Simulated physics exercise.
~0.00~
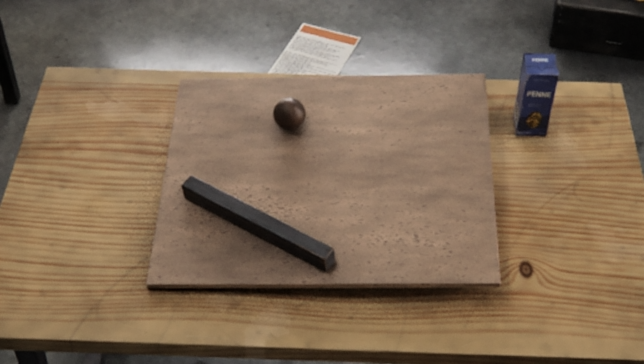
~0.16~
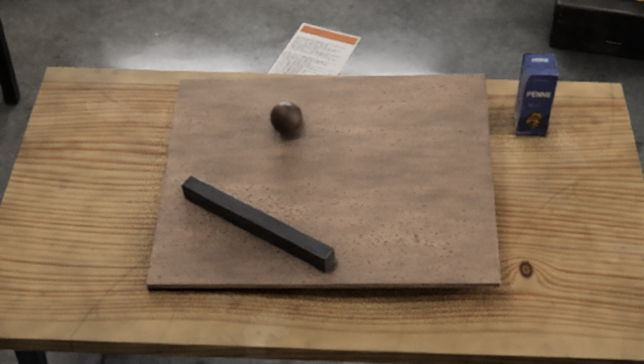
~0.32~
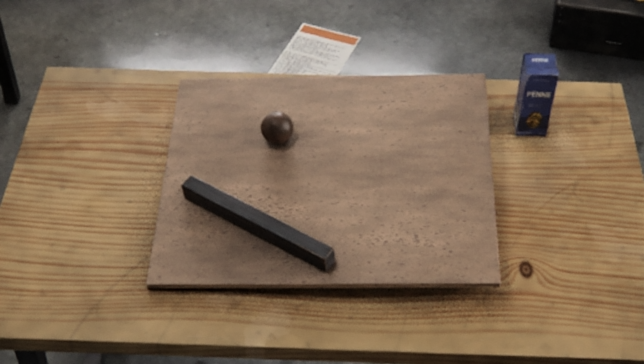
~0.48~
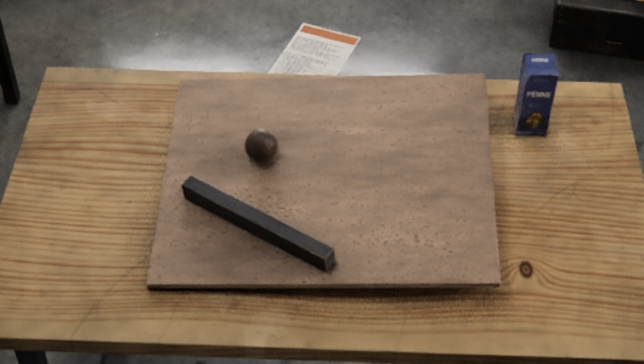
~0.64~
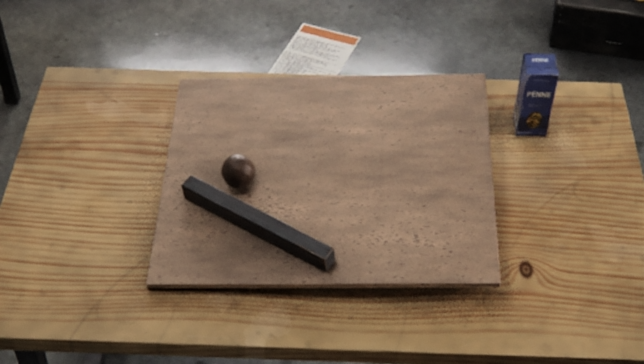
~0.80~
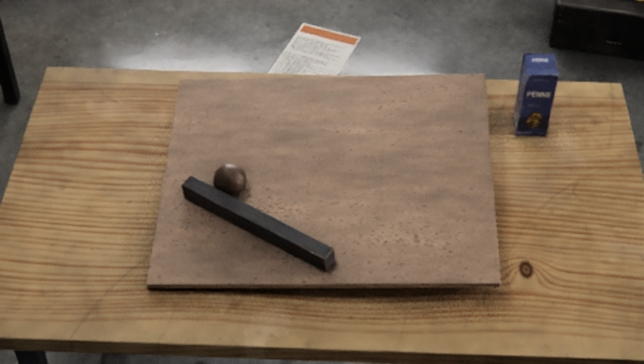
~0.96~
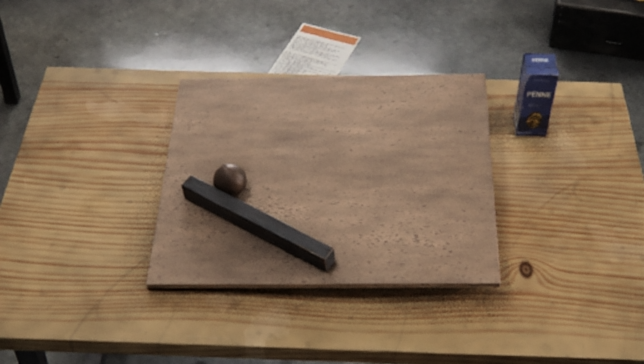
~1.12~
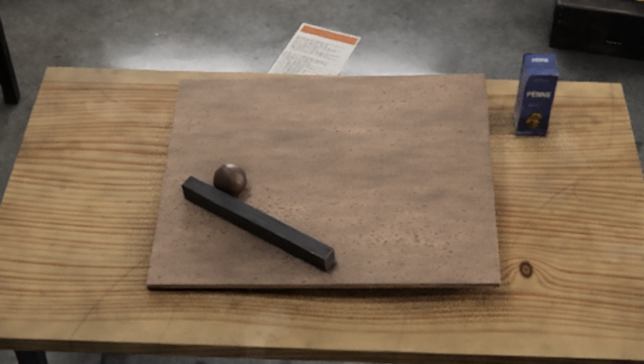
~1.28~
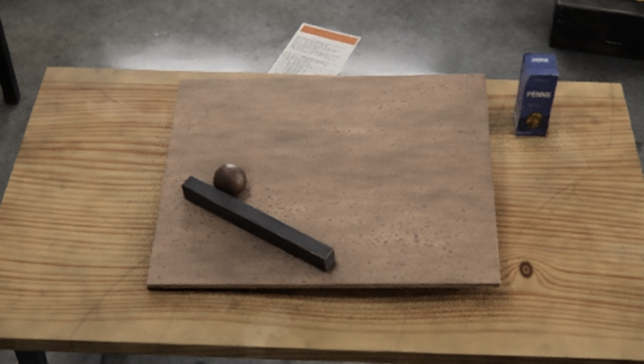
A brown ball rolls down and left across the board and stops against a dark bar.
